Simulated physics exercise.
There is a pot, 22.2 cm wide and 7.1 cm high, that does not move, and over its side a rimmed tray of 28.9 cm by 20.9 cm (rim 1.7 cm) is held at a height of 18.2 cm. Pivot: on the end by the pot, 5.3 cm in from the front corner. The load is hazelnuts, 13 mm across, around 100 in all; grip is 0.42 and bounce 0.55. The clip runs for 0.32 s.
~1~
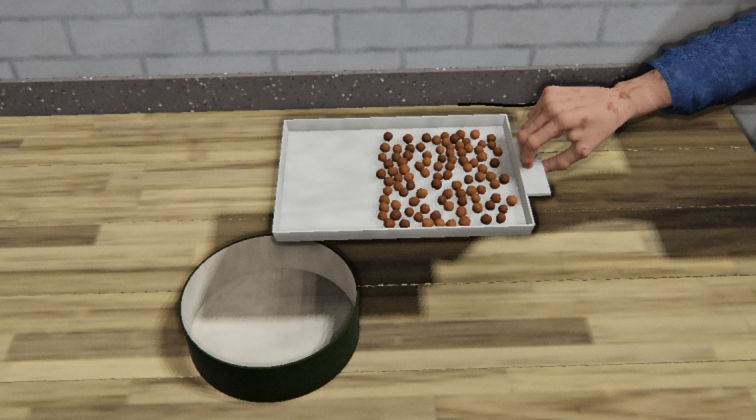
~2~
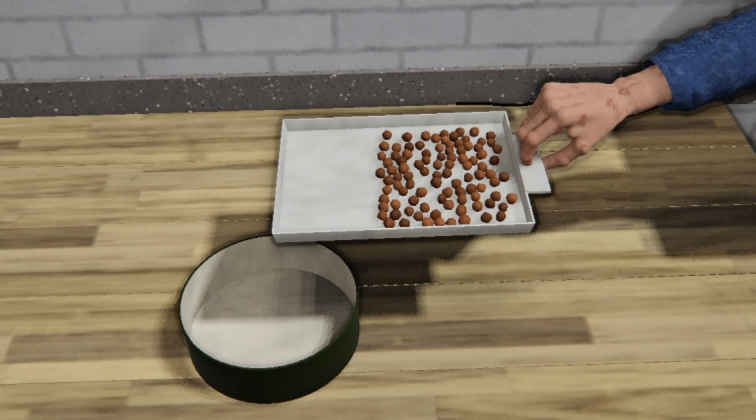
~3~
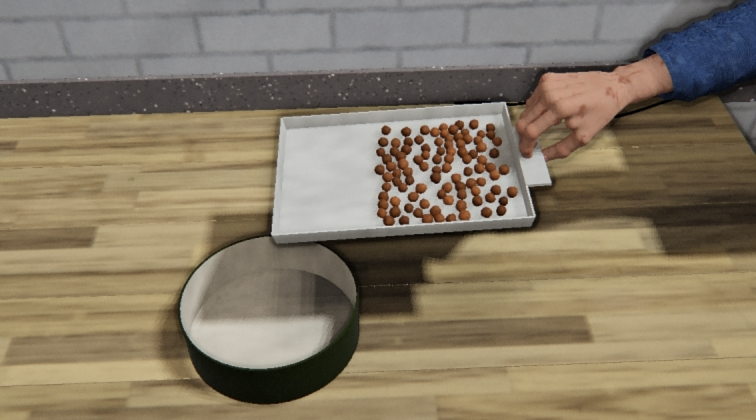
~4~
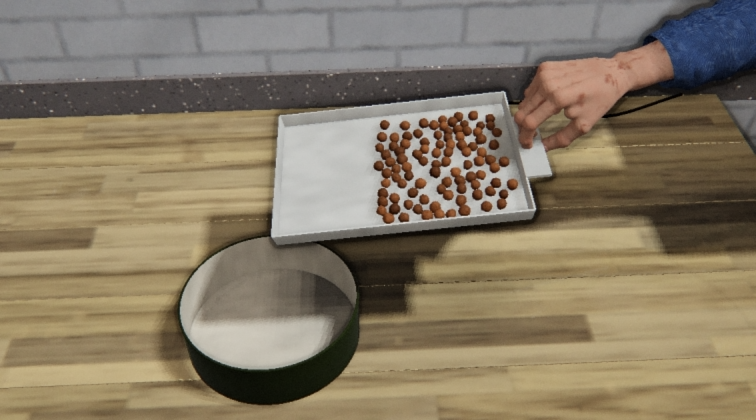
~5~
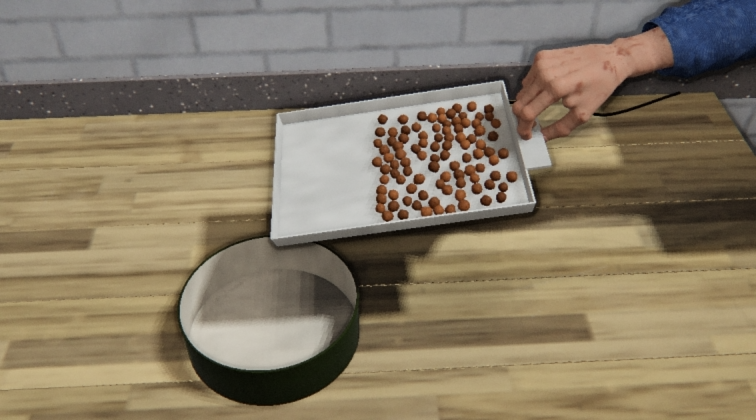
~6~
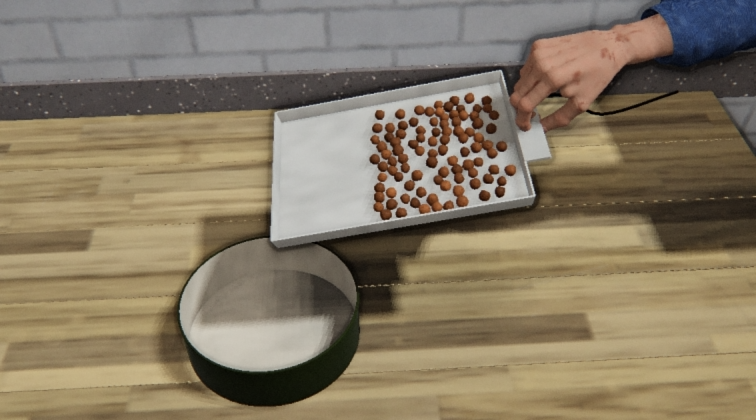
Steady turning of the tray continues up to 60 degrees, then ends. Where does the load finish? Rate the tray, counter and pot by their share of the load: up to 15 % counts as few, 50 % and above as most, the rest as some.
Tray: Most; counter: Few; pot: Few.
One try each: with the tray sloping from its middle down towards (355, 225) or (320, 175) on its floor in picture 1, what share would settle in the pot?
Approximately 0 percent, then 5 percent.
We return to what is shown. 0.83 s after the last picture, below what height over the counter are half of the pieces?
I'd say near 22 cm.
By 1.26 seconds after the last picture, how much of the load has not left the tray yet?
Around 95 percent.
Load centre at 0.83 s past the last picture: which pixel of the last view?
Estimated centre of load: Around (308, 194).
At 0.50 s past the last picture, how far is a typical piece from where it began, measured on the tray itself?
Displacement on the tray: Roughly 14 cm.
Then, 0.50 s after the last picture, tilt 35 degrees; the tray holds 100 %, the pot 0 %.
Then, 0.83 s after the last picture, tilt 50 degrees; the tray holds 95 %, the pot 5 %.
Then, 1.26 s after the last picture, tilt 60 degrees; the tray holds 95 %, the pot 5 %.
In the end, tray 95 %, counter 0 %, pot 5 %.
